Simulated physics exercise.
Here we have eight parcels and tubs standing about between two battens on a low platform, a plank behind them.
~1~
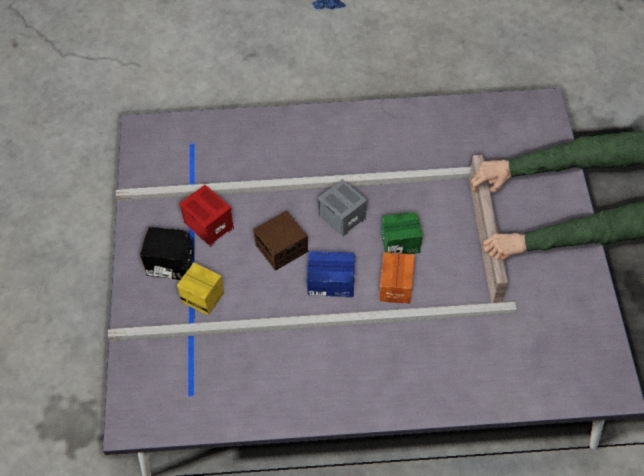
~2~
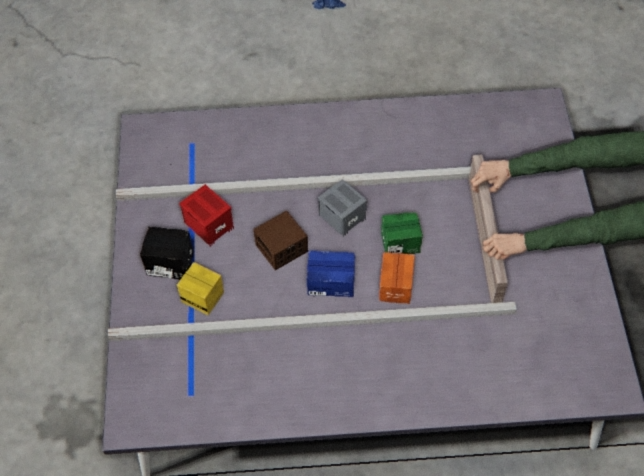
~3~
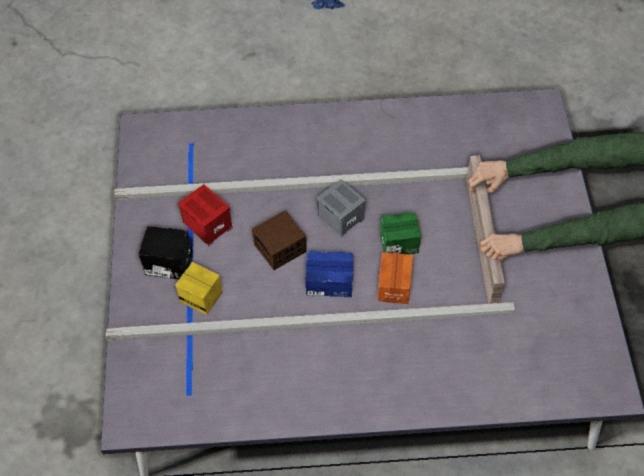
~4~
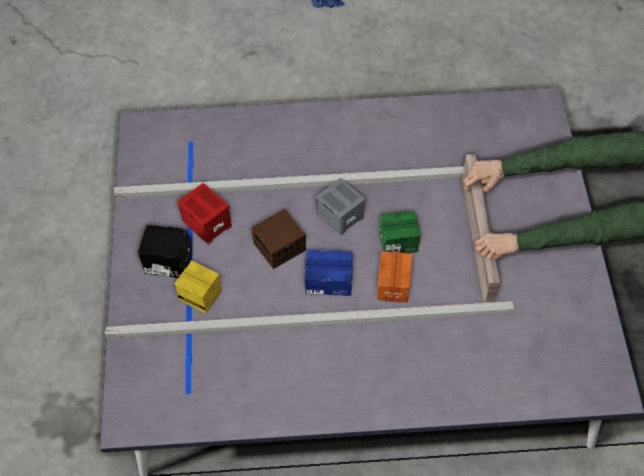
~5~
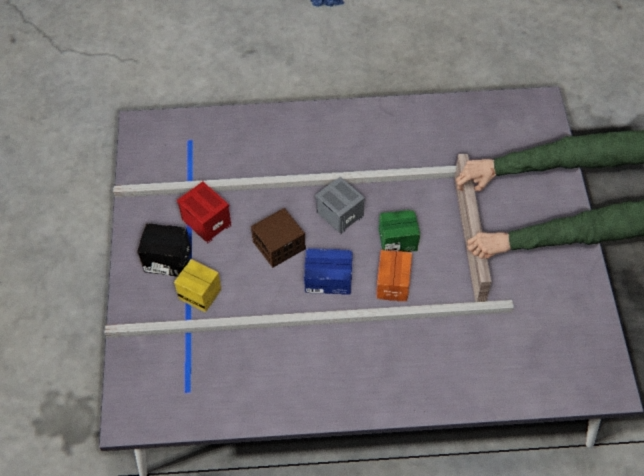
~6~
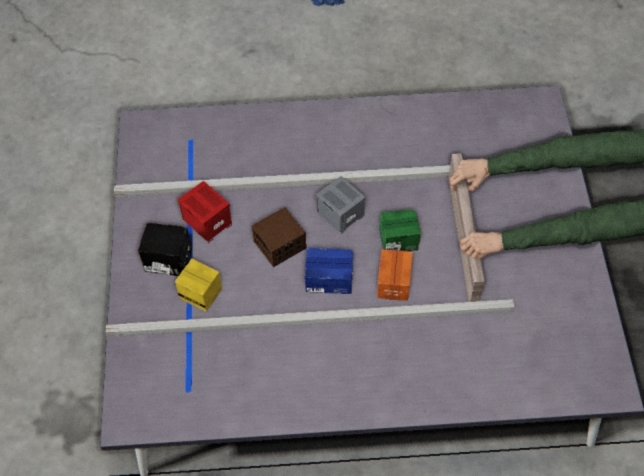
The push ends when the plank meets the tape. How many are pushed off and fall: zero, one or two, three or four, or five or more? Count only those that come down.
The number that fall off is one or two.
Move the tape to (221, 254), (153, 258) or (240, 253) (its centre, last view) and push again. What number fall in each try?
In that order 0, 5 and 0.
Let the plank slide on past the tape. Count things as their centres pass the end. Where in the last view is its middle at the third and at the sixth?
Near (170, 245) and (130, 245).
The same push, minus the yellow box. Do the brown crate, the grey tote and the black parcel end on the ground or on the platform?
The brown crate stays on, the grey tote holds on, the black parcel is lost.
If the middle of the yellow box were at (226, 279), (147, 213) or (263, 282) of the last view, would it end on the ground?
In turn it tumbles off; drops off; falls.
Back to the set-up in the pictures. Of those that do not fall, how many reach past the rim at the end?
0 of them.
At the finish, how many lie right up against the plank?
3 of them.
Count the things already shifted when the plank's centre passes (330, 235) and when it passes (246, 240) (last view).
At the one place 5, at the other 8.
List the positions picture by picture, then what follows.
The first picture shows black parcel (168, 254); yellow box (201, 289); red tote (207, 216); plank (487, 228); tape (192, 260).
The second picture shows yellow box (201, 289); grey tote (342, 208).
The third picture shows red tote (206, 216); green parcel (400, 235).
The fourth picture shows black parcel (166, 252); orange box (395, 277).
The fifth picture shows yellow box (198, 286); brown crate (279, 238).
The sixth picture shows black parcel (166, 250); yellow box (199, 285); red tote (206, 212); plank (465, 227); tape (190, 256).
A little later, none off yet; black parcel at rest near (166, 250); yellow box at rest near (199, 285); red tote at rest near (206, 212).
Next, none off yet; black parcel shifted a little near (143, 252); yellow box shifted about its own width near (147, 292); red tote shifted about its own width near (180, 202).
When it is over, the number that fall off is one or two; down, yellow box and black parcel.
